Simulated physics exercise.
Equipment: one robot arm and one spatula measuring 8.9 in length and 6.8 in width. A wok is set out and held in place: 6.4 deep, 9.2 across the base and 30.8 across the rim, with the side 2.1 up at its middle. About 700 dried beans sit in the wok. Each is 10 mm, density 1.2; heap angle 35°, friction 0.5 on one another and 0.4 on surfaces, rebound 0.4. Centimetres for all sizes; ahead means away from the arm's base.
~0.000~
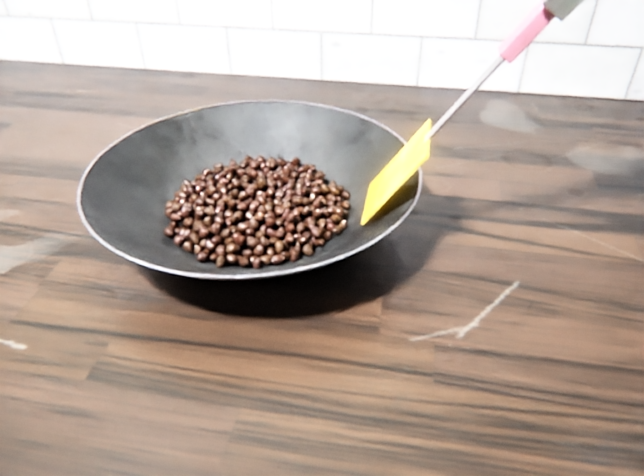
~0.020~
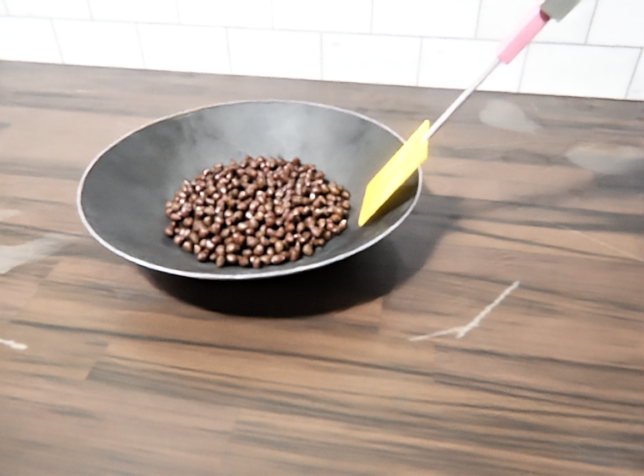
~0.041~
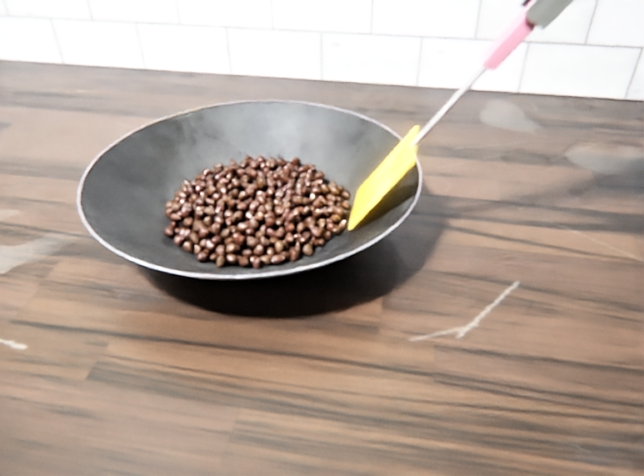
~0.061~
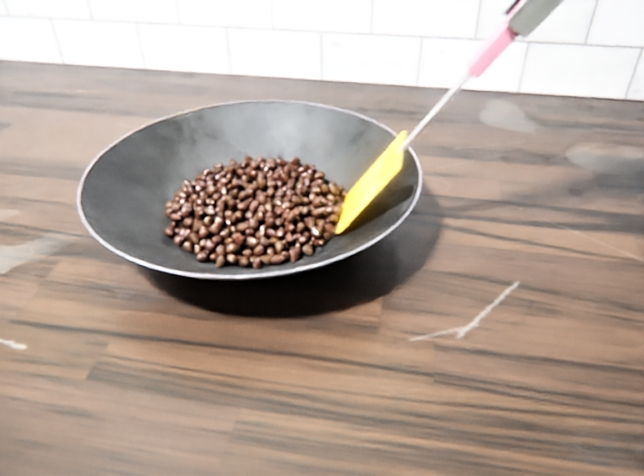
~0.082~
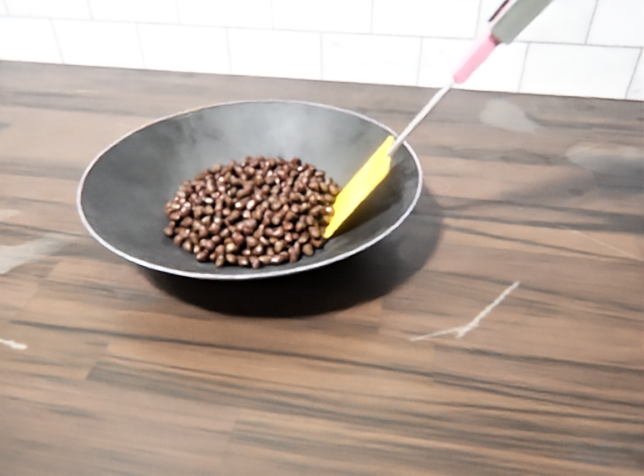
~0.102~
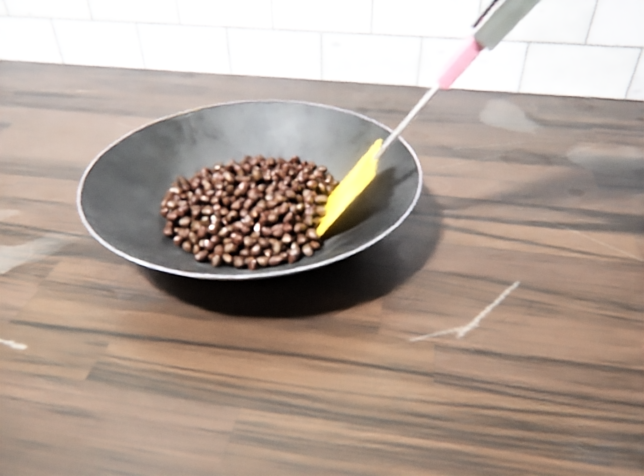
Yellow spatula with a pink and grey handle sliding left inside a dark wok, nudging the edge of a brown bean heap.
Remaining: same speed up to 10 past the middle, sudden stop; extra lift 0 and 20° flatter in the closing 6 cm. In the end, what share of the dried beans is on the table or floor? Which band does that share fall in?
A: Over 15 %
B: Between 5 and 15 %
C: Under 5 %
Option B: Between 5 and 15 %.
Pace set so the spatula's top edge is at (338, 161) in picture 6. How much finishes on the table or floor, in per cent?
That share would be some 25 percent.
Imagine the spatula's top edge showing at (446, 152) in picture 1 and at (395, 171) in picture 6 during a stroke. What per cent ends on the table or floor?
Around 10 per cent finishes on the table or floor.
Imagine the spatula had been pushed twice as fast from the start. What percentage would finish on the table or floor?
About 30 in a hundred.
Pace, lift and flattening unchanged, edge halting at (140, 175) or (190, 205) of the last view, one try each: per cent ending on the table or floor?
Try 1: Approx. 20 %; try 2: Approx. 0 %.
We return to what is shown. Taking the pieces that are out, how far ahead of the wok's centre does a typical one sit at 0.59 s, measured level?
Roughly 20 centimetres ahead.
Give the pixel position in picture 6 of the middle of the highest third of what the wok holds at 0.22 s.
At about (203, 185).
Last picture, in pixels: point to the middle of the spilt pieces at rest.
Centre of the spill: Approx. (74, 202).
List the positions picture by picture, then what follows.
In the first frame, spatula top edge at (429, 137), sloping 56°; upper third of the load around (255, 199), from x 170 to 345, top at y 160; 702 in the wok.
In the second frame, spatula top edge at (427, 138), sloping 56°; upper third of the load around (255, 199), from x 170 to 345, top at y 160.
In the third frame, spatula top edge at (415, 143), sloping 56°; upper third of the load around (255, 199), from x 170 to 345, top at y 160.
In the fourth frame, spatula top edge at (402, 149), sloping 56°; upper third of the load around (255, 198), from x 170 to 345, top at y 160.
In the fifth frame, spatula top edge at (389, 153), sloping 56°; upper third of the load around (257, 197), from x 170 to 340, top at y 160.
In the sixth frame, spatula top edge at (376, 157), sloping 56°; upper third of the load around (253, 194), from x 165 to 340, top at y 160; 702 in the wok.
By 0.22 s, sloping 56°, highest piece 12 above the table; 701 in the wok, 1 on the blade or in flight.
By 0.33 s, sloping 50°, highest piece 21 above the table; 701 in the wok, 1 on the blade or in flight.
By 0.59 s, sloping 36°, highest piece 8 above the table; 634 in the wok, 65 on the table or floor, 3 on the blade or in flight.
By 1.64 s, sloping 36°, highest piece 8 above the table; 634 in the wok, 68 on the table or floor.
Final count, 634 in the wok, 68 on the table or floor. That is 10 % on the table or floor.
